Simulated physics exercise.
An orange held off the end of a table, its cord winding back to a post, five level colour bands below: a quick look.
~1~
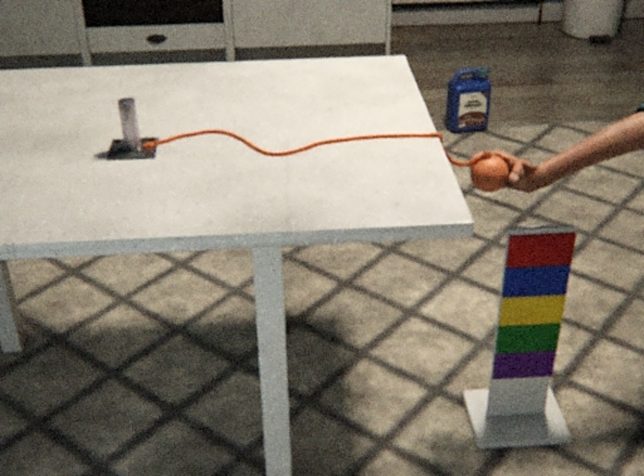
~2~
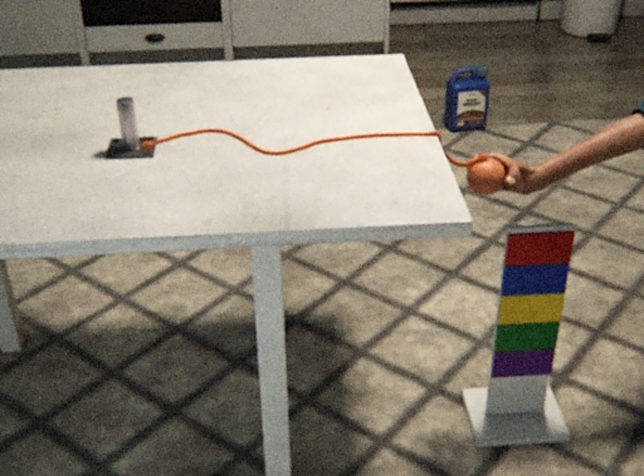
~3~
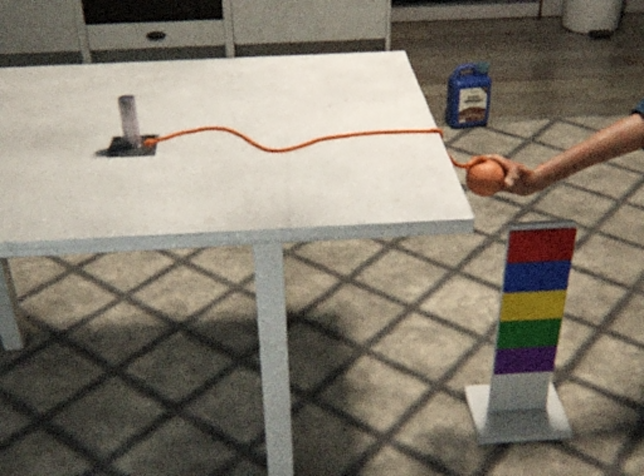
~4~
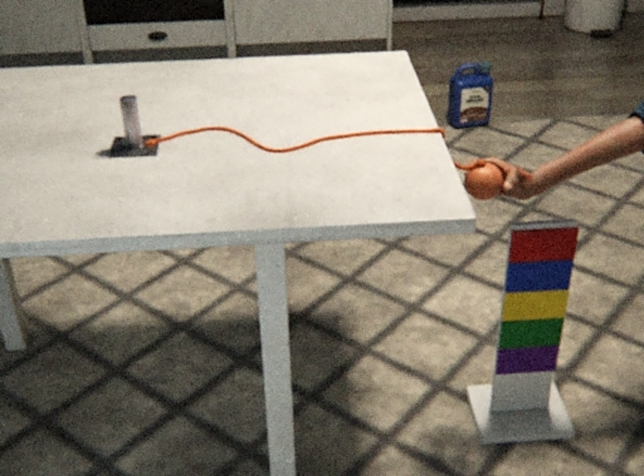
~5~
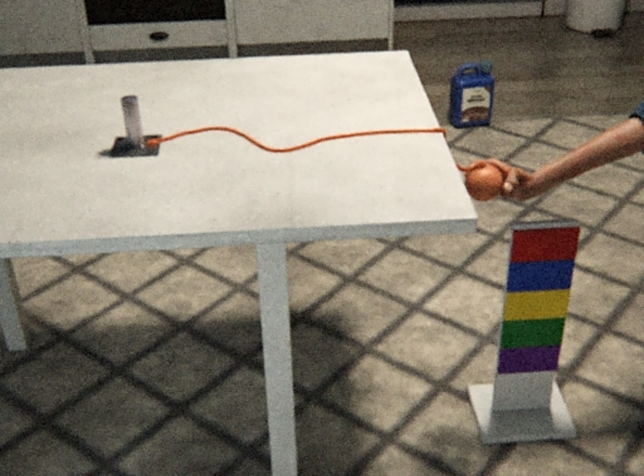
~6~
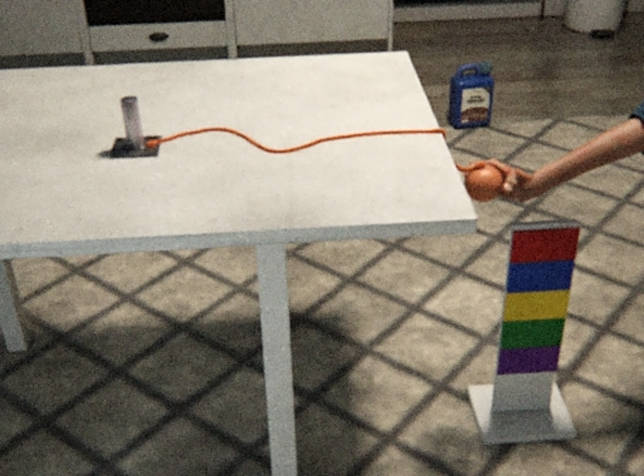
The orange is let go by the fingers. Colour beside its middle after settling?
Red.
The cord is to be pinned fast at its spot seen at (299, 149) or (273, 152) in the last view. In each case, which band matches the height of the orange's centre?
Try one: None, it hangs higher. Try two: None, it hangs higher.
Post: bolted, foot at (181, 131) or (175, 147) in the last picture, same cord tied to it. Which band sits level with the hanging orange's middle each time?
Answer, in order: Blue, blue.
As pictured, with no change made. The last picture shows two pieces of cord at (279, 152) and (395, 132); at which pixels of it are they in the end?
(312, 144) and (438, 143).
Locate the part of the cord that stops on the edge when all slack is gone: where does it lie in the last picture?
Look around (402, 132).
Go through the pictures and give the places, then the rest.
In the first frame, orange (489, 174); red (541, 252); blue (537, 282); yellow (533, 311); green (529, 339); purple (525, 366).
In the second frame, orange (486, 176); cord through (177, 136) (240, 138) (294, 151) (359, 137) (430, 135).
In the third frame, orange (485, 178).
In the fourth frame, orange (484, 182); cord through (181, 134) (243, 136) (297, 148) (362, 134) (433, 131).
In the fifth frame, orange (483, 183).
In the sixth frame, orange (483, 184); cord through (182, 135) (244, 137) (298, 149) (363, 135) (434, 132).
Soon after, orange near (408, 245); level with red.
After that, orange near (437, 252); level with red.
In the end, orange near (433, 256); level with red. At red.
